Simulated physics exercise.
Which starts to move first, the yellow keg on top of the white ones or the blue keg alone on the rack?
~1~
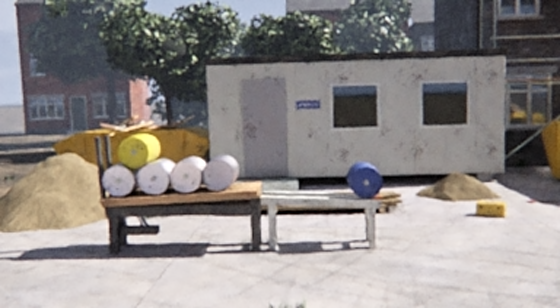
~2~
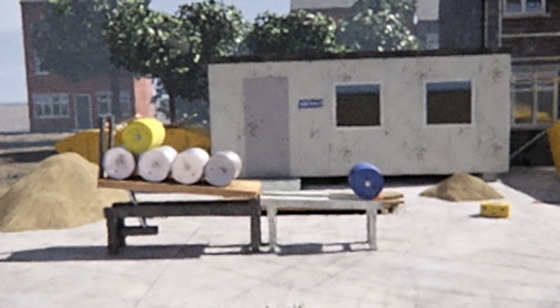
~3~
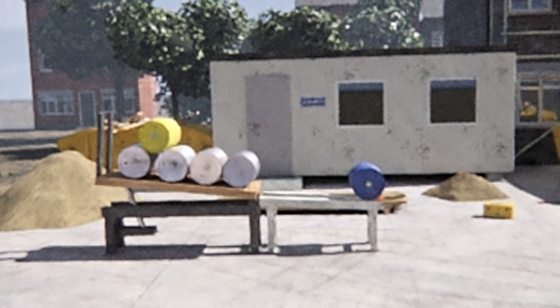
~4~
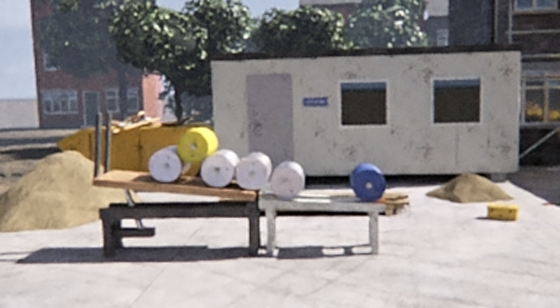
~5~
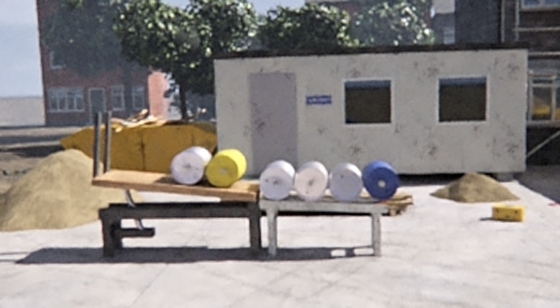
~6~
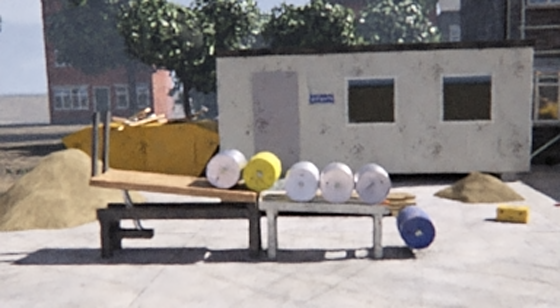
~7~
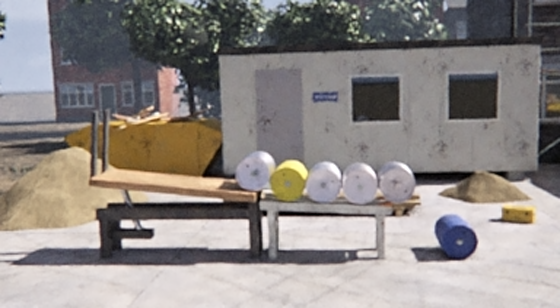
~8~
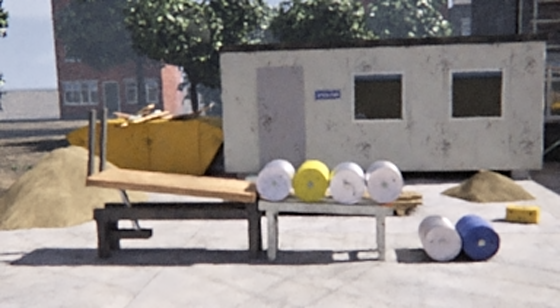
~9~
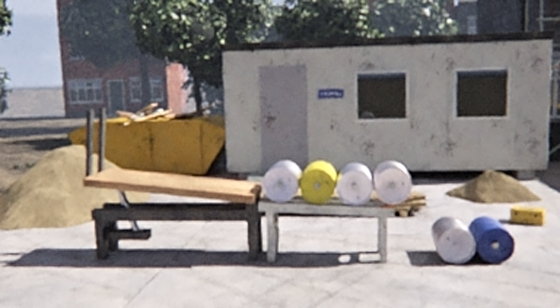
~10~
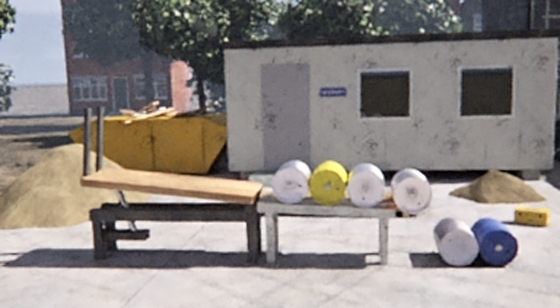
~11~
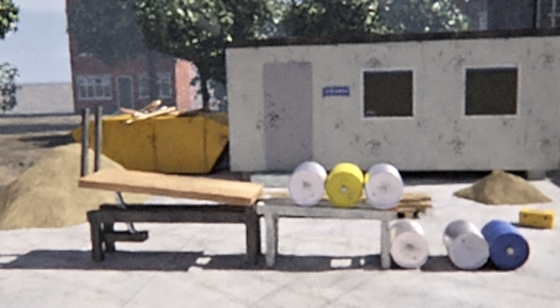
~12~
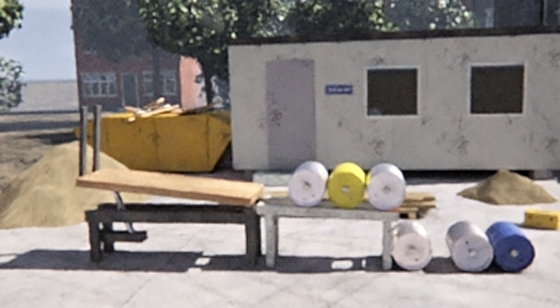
The yellow keg moves first, shifting as the deck tips. The blue keg stays still until the rolling kegs come along the rack to it.
A yellow keg rides on top of four white ones on a wooden deck at the left, while a blue keg waits alone on a pale rack to the right, seen from the side in a paved yard before a grey cabin. The deck tips towards the rack and the pile rolls right, the yellow keg dropping into line ahead of the last white one. The row pushes up to the blue keg, which drops off the far end to the ground. Two white kegs follow it down, one after the other. Finally the yellow keg rests on the rack between two white ones.
